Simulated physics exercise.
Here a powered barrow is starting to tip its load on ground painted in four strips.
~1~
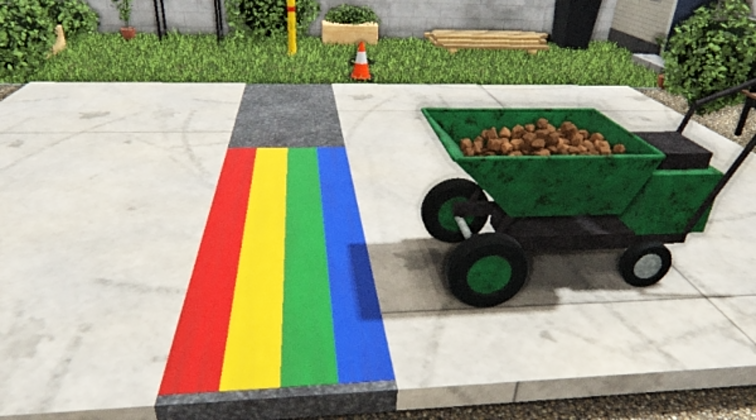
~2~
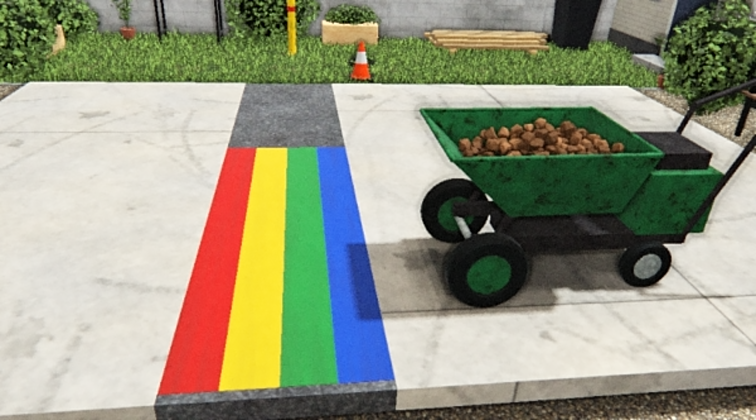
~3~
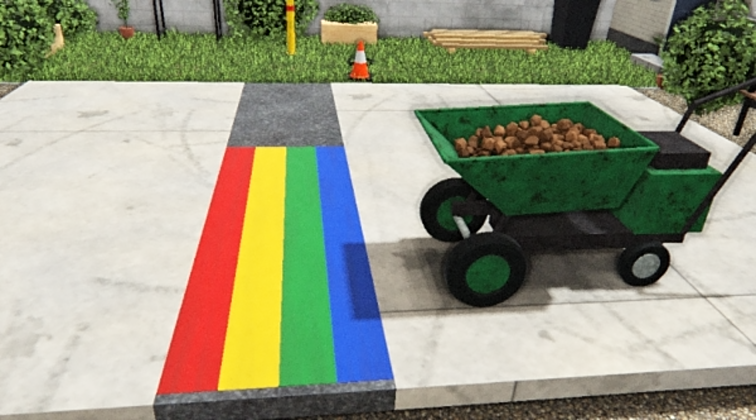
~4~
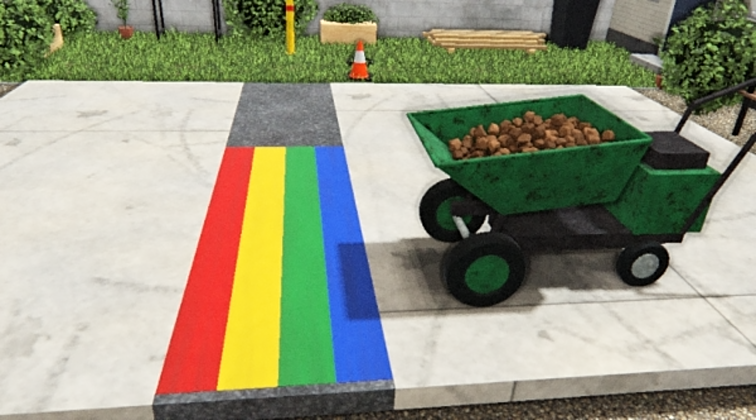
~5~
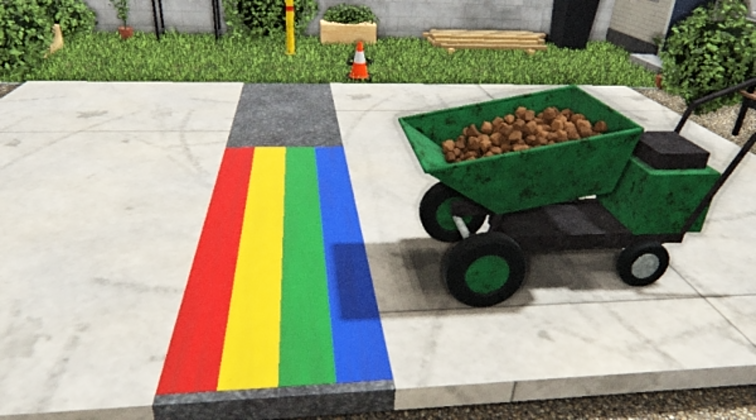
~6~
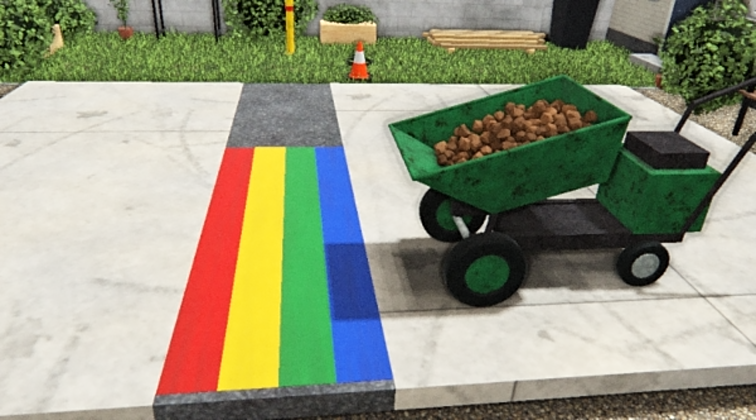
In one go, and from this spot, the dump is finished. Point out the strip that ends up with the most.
The green one ends up with the most.
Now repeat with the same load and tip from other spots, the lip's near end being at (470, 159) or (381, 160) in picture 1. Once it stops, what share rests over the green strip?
Some 30 in a hundred, then some 0 in a hundred.
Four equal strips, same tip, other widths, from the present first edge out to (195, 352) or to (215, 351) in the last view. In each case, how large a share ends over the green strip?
I'd put it at some 30 % for the first and some 20 % for the second.
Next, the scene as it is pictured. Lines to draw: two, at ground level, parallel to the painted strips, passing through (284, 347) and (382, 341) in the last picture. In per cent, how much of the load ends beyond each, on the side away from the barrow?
The first gives 40 %, the second 80 %.
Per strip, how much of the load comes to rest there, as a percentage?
About: Blue strip 10, green strip 35, yellow strip 20, red strip 10 per cent.
Soon, skip tipped steeply; all in the skip.
A while on, skip tipped right over; about half in the skip; a small part over the blue strip; about a third over the green strip; a small part over the yellow strip.
Towards the end, skip tipped right over; about a quarter in the skip; a small part over the blue strip; about a third over the green strip; about a quarter over the yellow strip; a small part over the red strip; a small part off the paint.
Finally, skip tipped right over; about a quarter in the skip; a small part over the blue strip; about a third over the green strip; about a quarter over the yellow strip; a small part over the red strip; a small part off the paint.
